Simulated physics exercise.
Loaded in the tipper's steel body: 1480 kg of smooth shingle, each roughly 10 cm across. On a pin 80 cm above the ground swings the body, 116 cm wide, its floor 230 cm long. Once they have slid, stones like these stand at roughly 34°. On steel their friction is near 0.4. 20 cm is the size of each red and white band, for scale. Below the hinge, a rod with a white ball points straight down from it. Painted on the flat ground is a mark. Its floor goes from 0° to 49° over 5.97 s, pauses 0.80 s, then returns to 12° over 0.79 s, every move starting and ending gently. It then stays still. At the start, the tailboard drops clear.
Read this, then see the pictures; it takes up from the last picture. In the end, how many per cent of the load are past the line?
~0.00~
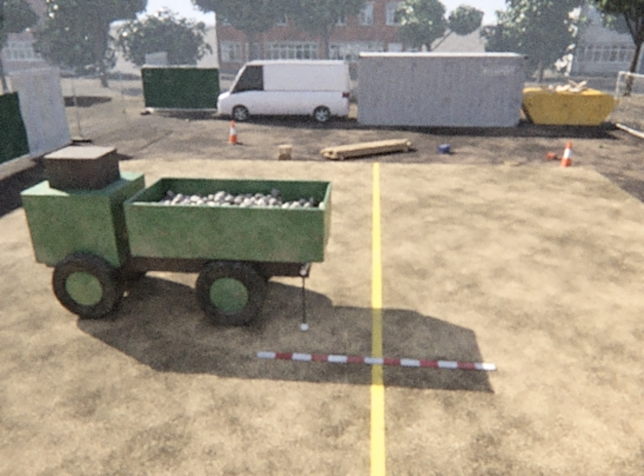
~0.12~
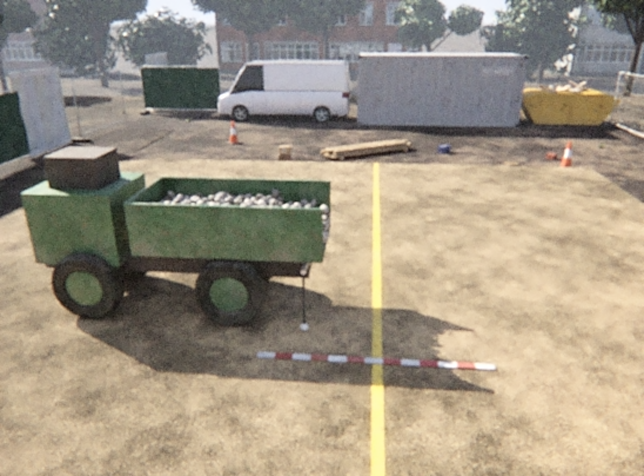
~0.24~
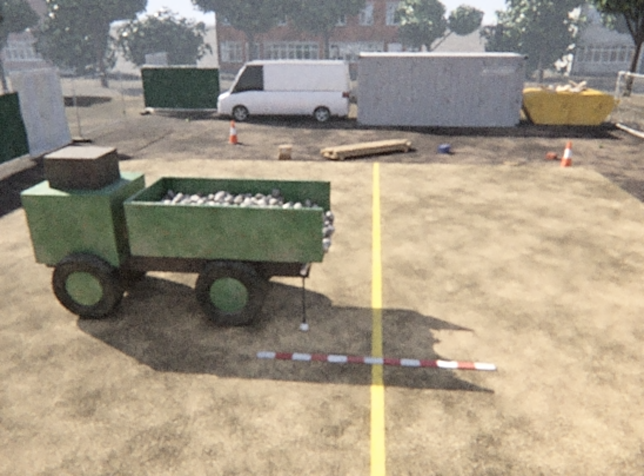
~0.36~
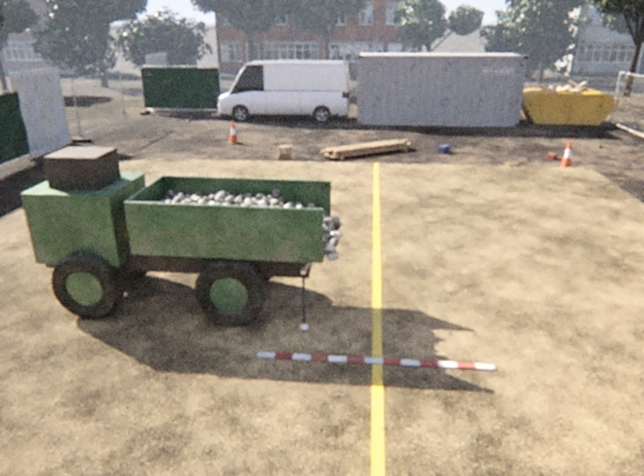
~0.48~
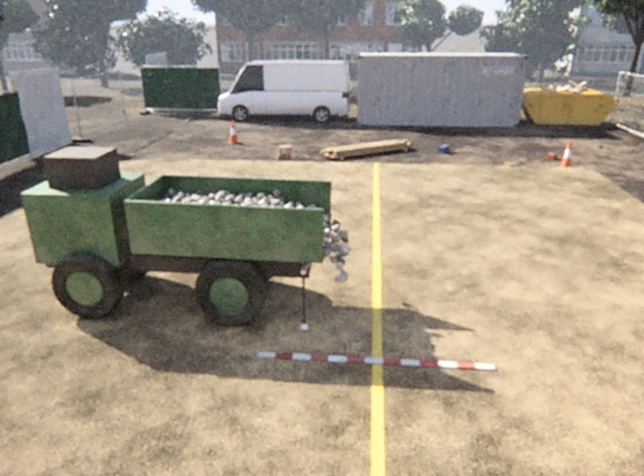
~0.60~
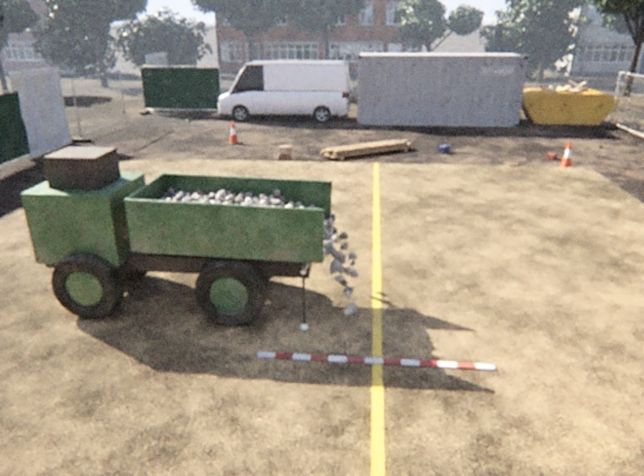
Roughly 60 per cent ends up past the line.
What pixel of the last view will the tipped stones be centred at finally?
Resting centre: About (389, 299).
After 4.5 s the floor is at 41°; 0 % in the body, 44 % short of the line, 56 % past the line; the foremost stones are at (484, 310).
After 6.1 s the floor is at 49°; 0 % in the body, 40 % short of the line, 60 % past the line; the foremost stones are at (497, 304).
After 8.0 s the floor is at 12°; 0 % in the body, 40 % short of the line, 60 % past the line; the foremost stones are at (497, 304).
After 11.1 s the floor is at 12°; 0 % in the body, 40 % short of the line, 60 % past the line; the foremost stones are at (497, 304).
